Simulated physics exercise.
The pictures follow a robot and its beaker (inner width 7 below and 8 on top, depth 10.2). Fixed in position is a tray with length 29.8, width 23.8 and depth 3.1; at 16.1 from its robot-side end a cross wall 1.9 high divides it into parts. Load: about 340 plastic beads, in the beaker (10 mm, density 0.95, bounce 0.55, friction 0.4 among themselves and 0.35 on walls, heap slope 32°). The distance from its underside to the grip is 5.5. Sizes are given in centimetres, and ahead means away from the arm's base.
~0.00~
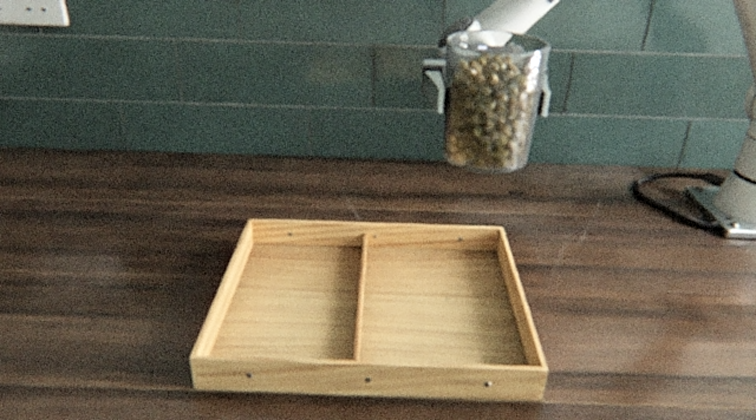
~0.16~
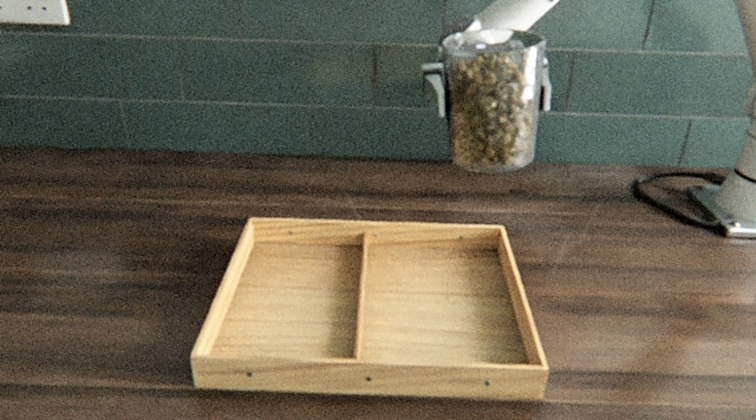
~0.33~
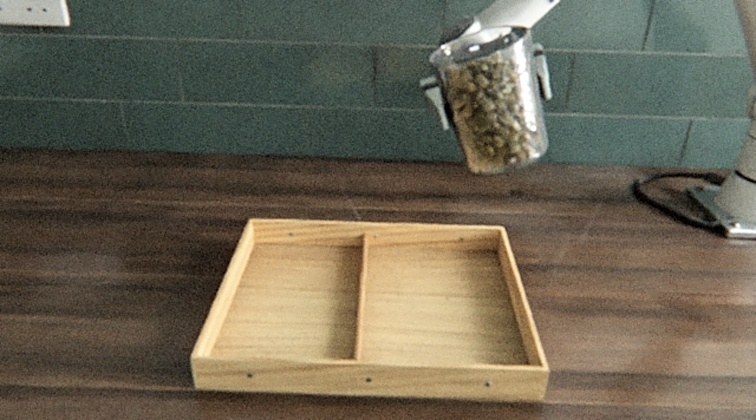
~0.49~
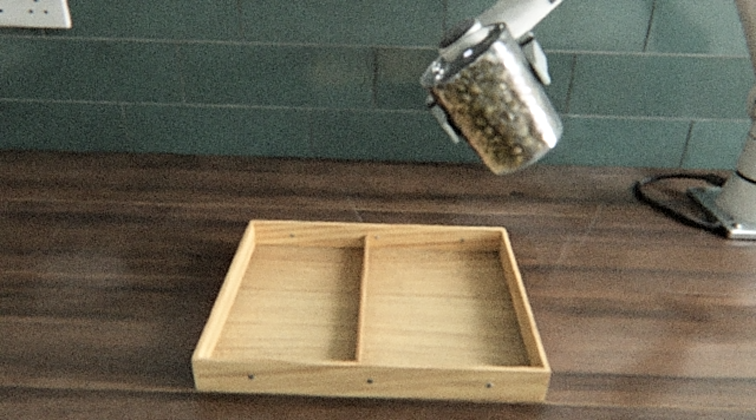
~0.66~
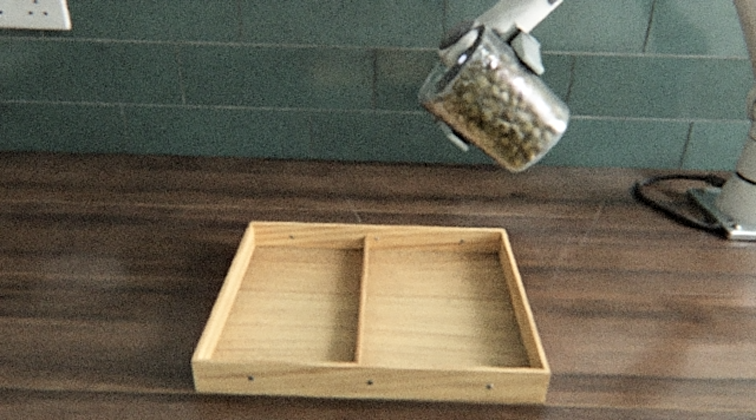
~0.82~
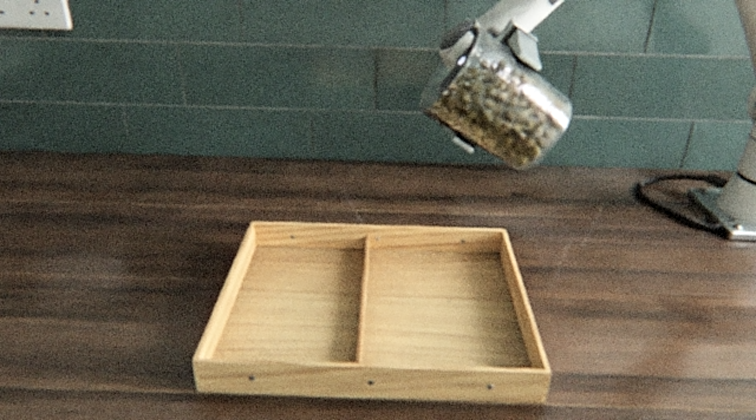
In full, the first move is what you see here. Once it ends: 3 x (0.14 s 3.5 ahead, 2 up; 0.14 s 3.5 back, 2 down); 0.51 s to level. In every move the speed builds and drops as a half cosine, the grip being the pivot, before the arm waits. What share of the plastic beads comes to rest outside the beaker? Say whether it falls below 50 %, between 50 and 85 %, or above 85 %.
It falls below 50 %.
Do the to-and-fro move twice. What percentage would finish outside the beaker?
That share would be near 20 percent.
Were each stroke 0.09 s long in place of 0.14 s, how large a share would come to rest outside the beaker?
It would come to roughly 55 %.
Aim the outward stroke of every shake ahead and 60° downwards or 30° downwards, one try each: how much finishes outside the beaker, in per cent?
Roughly 0 per cent, then 5 per cent.
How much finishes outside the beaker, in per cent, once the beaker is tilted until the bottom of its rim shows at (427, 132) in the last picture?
About 75 %.
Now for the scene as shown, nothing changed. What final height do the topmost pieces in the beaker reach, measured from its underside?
Top of the fill: Near 9.5 cm.
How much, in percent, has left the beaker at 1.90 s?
Near 25 per cent.
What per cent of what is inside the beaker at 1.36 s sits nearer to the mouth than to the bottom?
Estimate: Around 50 %.
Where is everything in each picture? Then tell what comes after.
In the first frame, beaker middle at (491, 103), level; upper third of the load around (492, 84), from x 450 to 535, top at y 65; 345 in the beaker.
In the second frame, beaker middle at (492, 102), tilted 5° forward; upper third of the load around (493, 82), from x 455 to 530, top at y 65.
In the third frame, beaker middle at (493, 103), tilted 20° forward; upper third of the load around (496, 85), from x 450 to 540, top at y 65.
In the fourth frame, beaker middle at (495, 103), tilted 37° forward; upper third of the load around (499, 86), from x 450 to 550, top at y 60.
In the fifth frame, beaker middle at (496, 104), tilted 52° forward; upper third of the load around (500, 87), from x 450 to 555, top at y 60.
In the sixth frame, beaker middle at (497, 103), tilted 57° forward; upper third of the load around (500, 89), from x 440 to 560, top at y 65; 345 in the beaker.
By 1.36 s, tilted 57° forward, highest piece 25 above the table; 288 in the beaker, 14 in the far-side part, 10 in the robot-side part, 33 in flight or on a rim.
By 1.90 s, tilted 31° forward, highest piece 26 above the table; 255 in the beaker, 50 in the robot-side part, 39 in the far-side part, 1 in flight or on a rim.
By 2.37 s, level, highest piece 27 above the table; 255 in the beaker, 50 in the robot-side part, 40 in the far-side part.
By 3.42 s, level, highest piece 27 above the table; 255 in the beaker, 50 in the robot-side part, 40 in the far-side part.
Final count, 255 in the beaker, 50 in the robot-side part, 40 in the far-side part. That is 26 % outside the beaker.
